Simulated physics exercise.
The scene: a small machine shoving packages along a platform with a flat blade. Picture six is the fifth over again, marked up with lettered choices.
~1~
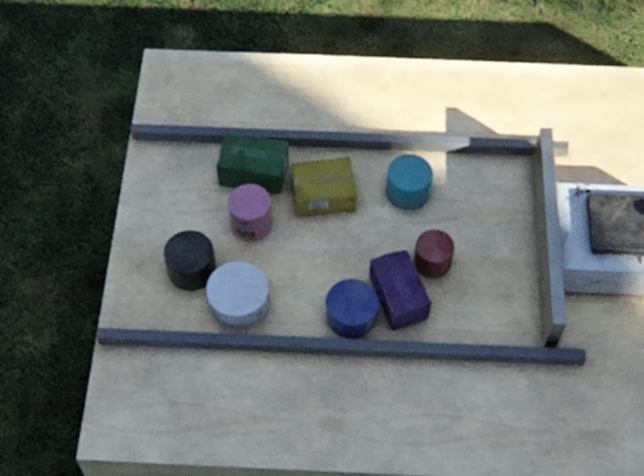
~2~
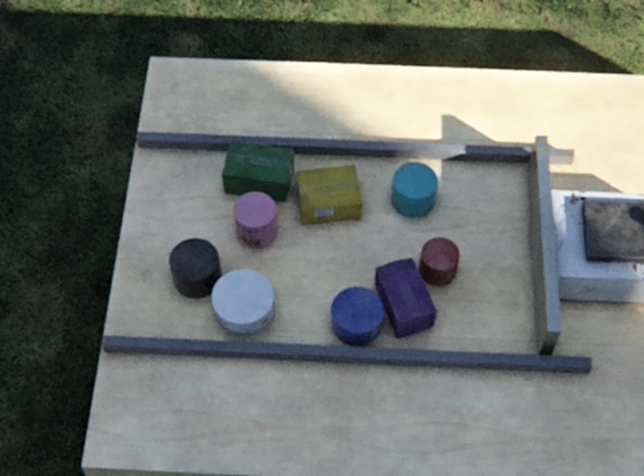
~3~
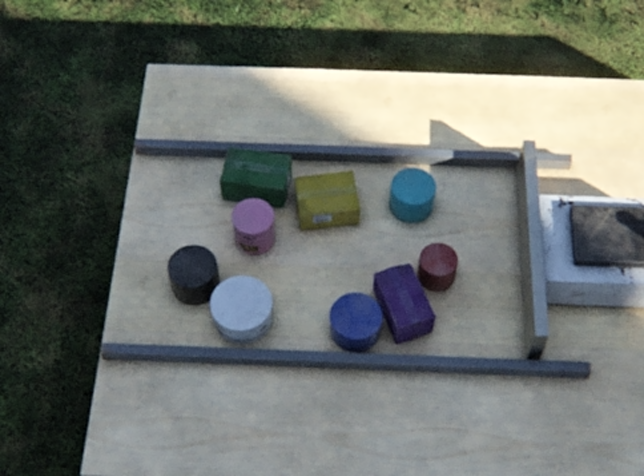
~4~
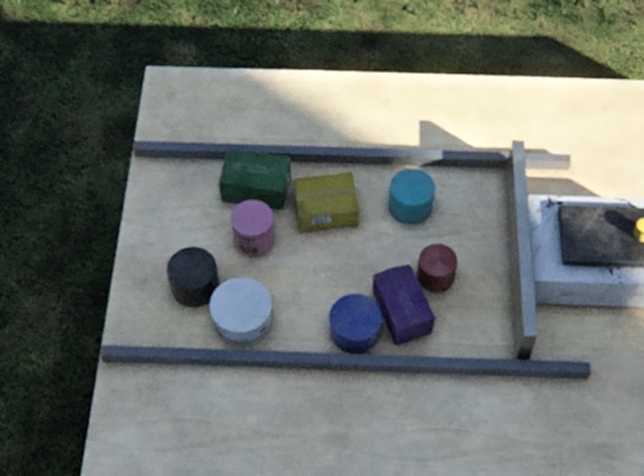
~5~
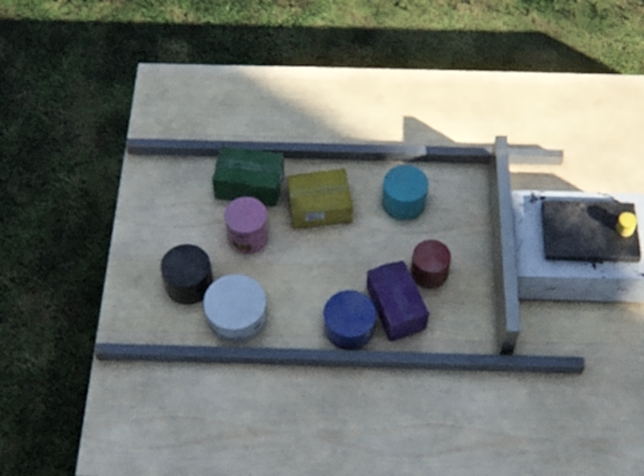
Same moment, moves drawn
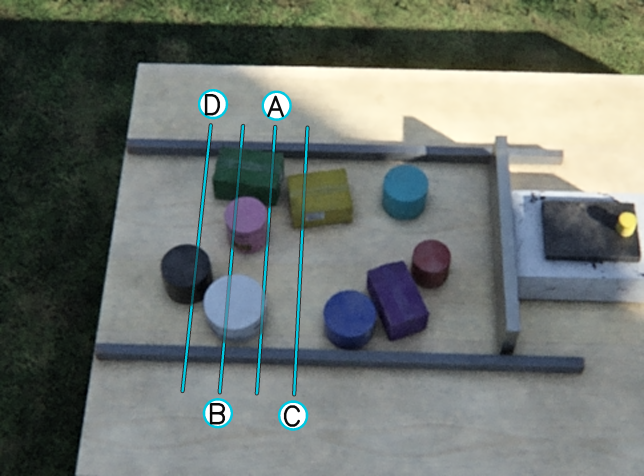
On a pale wooden platform beside grass, a small machine slid its flat gray blade a short way left between two rails, toward colored round and boxy packages that stayed where they were.
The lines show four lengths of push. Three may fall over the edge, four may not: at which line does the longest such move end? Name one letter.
D.
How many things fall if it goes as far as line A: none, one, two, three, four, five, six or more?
The count is none.
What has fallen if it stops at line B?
The green box goes over.
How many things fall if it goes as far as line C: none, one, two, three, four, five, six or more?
The count is none.
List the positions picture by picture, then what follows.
The first frame shows pink pail (251, 213); yellow parcel (324, 187); red canister (434, 254).
The second frame shows robot (625, 231); turquoise canister (415, 190).
The third frame shows robot (613, 235); purple parcel (403, 303).
The fourth frame shows robot (600, 235); white pail (242, 312).
The fifth frame shows robot (584, 230); pink pail (247, 226); yellow parcel (320, 199); red canister (431, 264).
On the copy, A at (267, 250); B at (232, 250); C at (301, 251); D at (198, 249).
On D. First, robot (472, 227); blue pail (319, 325); turquoise canister (365, 192).
Then, robot (360, 224); green box (152, 166); black canister (175, 269).
Finally, robot (274, 222); green box over the edge; black canister over the edge; two fallen.
By contrast, A is within the limit but short; B is within the limit but short; C is within the limit but short.
